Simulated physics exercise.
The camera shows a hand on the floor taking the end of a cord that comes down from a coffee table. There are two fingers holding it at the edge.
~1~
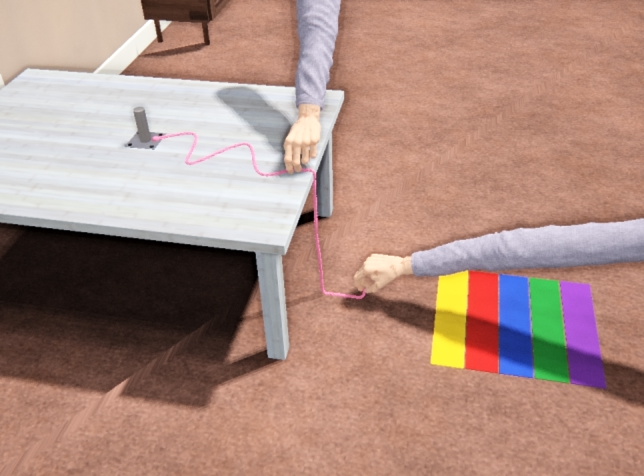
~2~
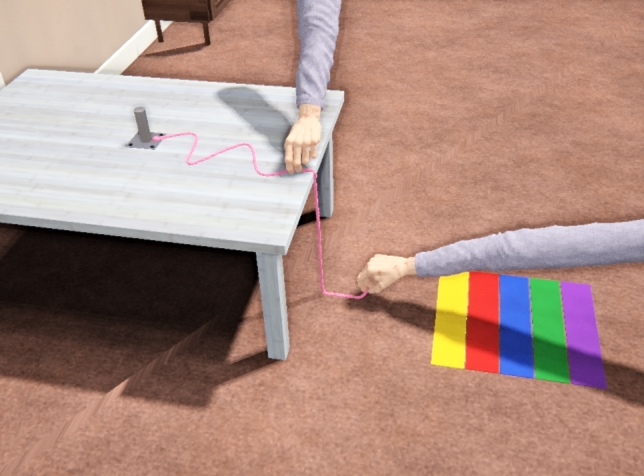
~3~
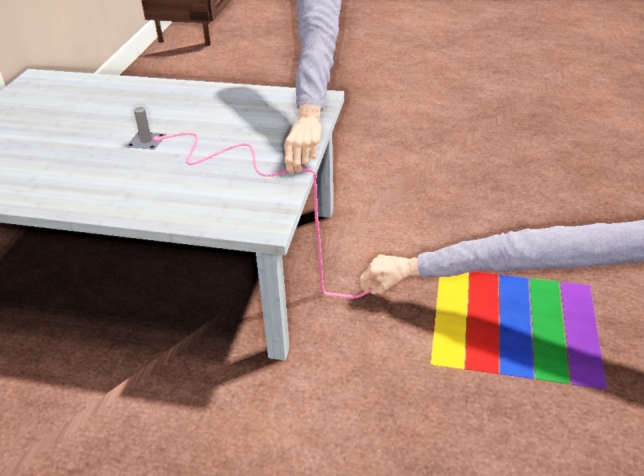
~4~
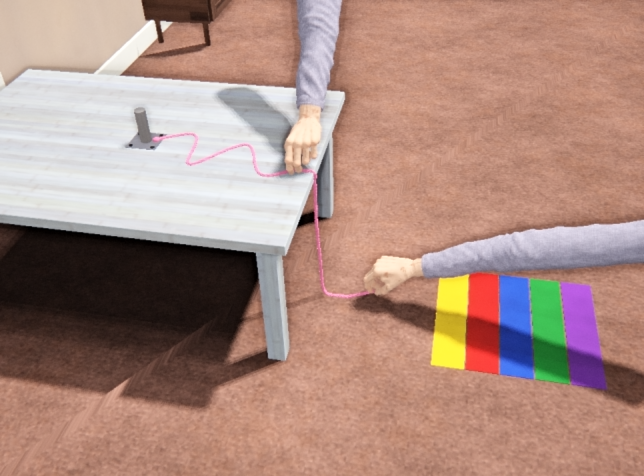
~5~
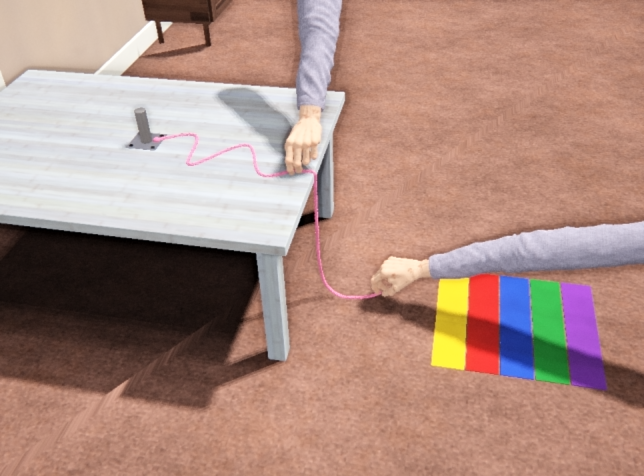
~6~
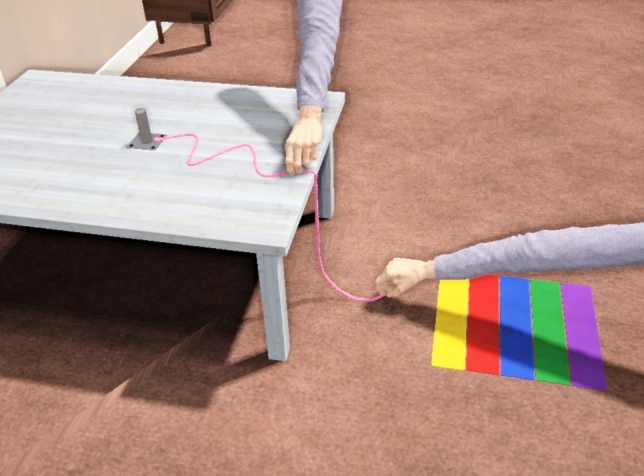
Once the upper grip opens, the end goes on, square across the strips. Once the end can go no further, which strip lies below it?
The purple strip lies below it.
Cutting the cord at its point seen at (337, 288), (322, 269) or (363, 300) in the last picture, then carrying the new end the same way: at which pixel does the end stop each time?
Estimated positions in order: (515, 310); (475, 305); (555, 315).
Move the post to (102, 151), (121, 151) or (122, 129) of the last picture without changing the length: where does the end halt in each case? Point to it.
About (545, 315), (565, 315) and (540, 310).
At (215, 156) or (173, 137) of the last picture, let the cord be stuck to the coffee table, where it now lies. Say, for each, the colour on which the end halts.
Try by try: Blue; purple.
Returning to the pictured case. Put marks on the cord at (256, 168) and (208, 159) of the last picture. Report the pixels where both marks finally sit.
The first finishes about (348, 186) and the second about (263, 160).
Soon after, end near (513, 309); over blue.
Then, end near (559, 315); over green.
At full stretch, end near (586, 318); over purple. It gets as far as the purple strip.
